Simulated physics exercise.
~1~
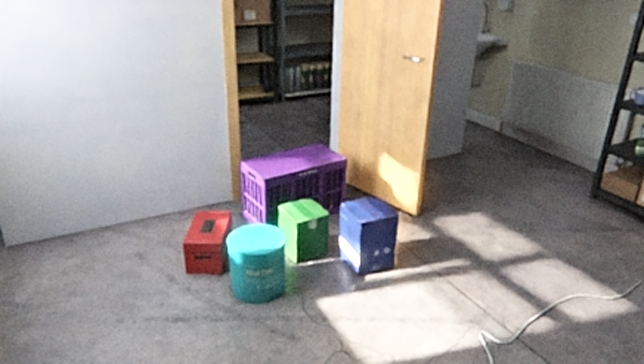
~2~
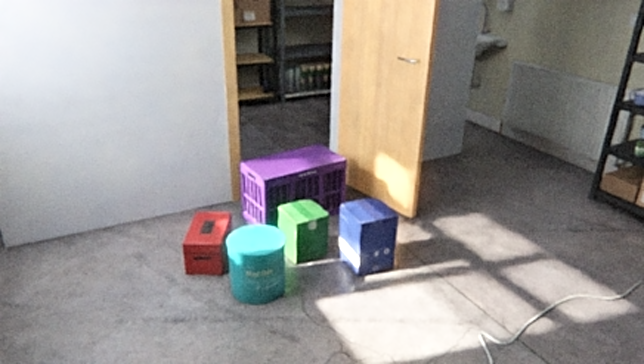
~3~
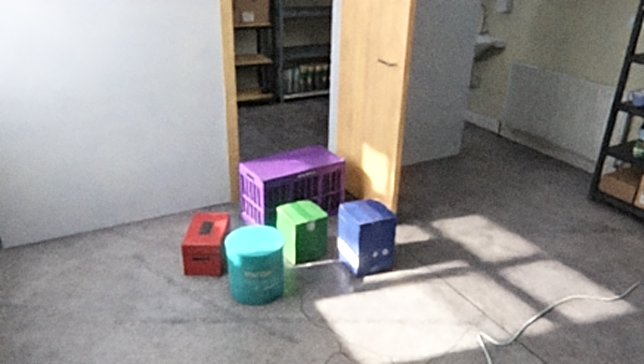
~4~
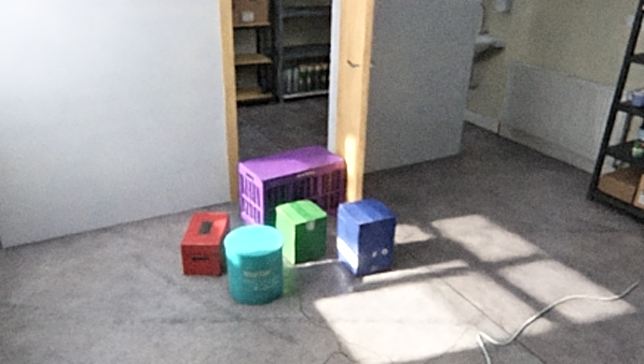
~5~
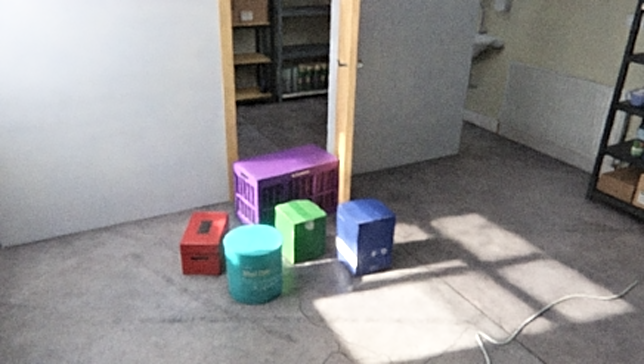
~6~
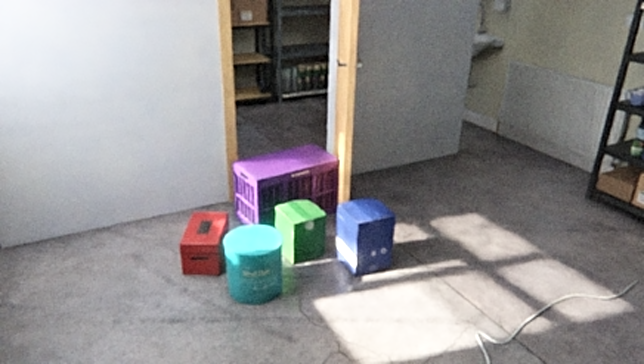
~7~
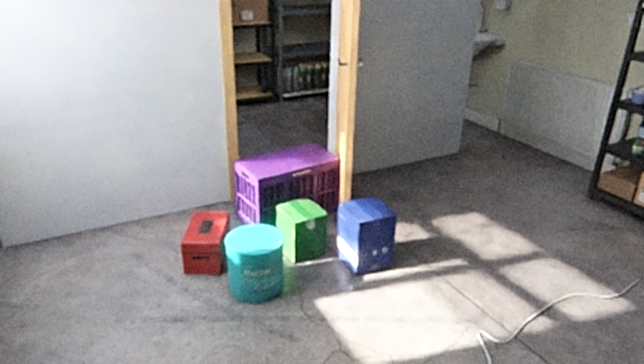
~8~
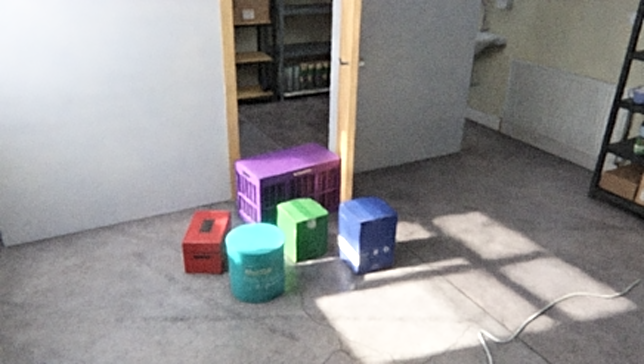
In a doorway between two rooms, a wooden door swung partway toward the opening and came to rest still ajar, while the purple crate, green and blue boxes, turquoise pail and red toolbox on the floor stayed where they were.
